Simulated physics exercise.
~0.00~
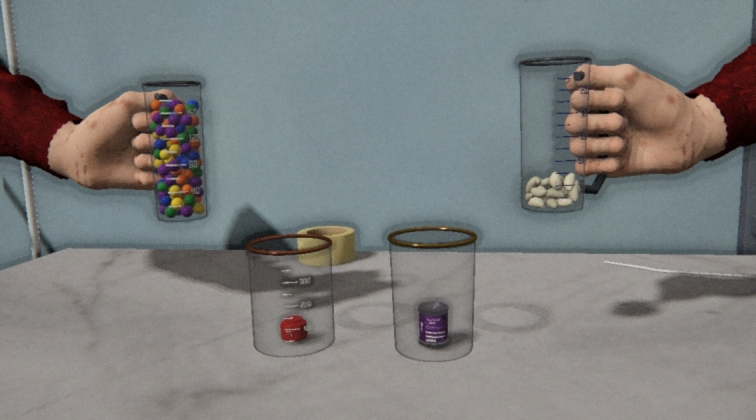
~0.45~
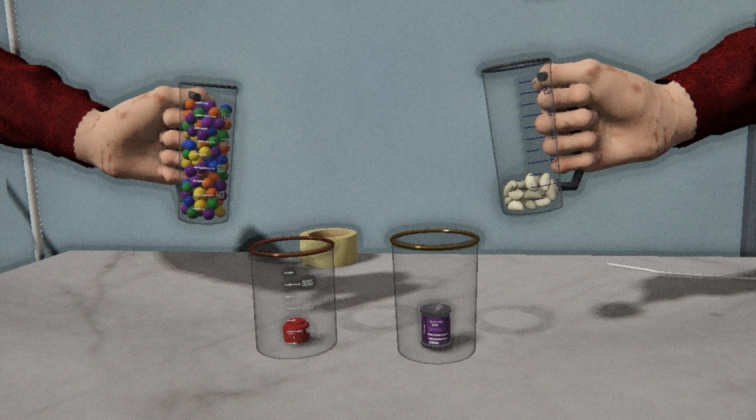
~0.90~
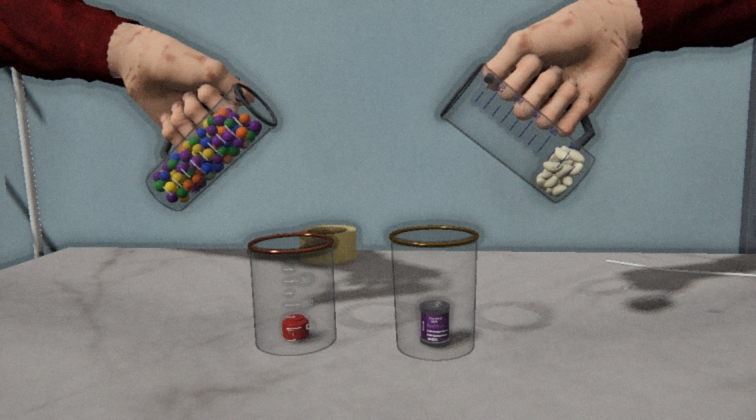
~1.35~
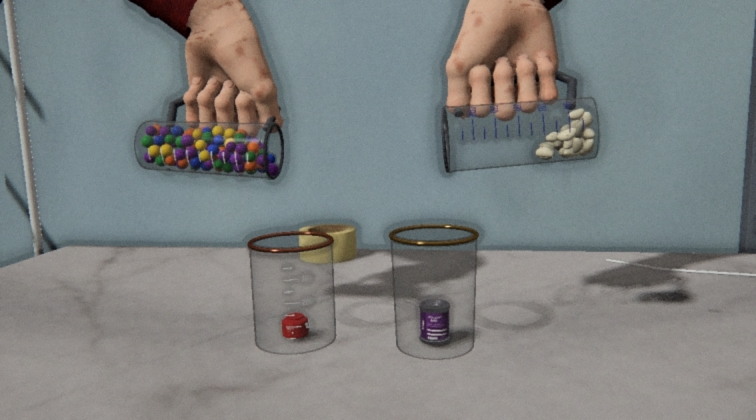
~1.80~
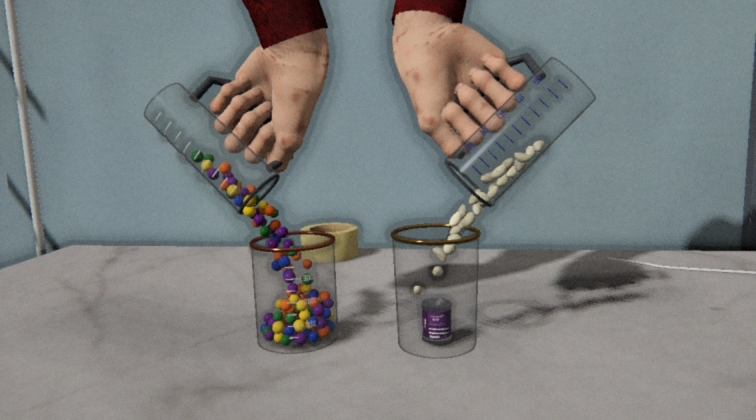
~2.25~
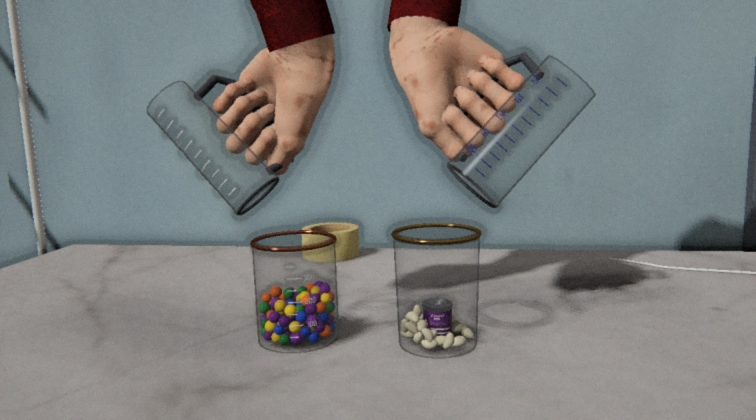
Two hands tipping cups of colourful balls and white beans into clear containers, burying the red object but leaving the purple one showing.
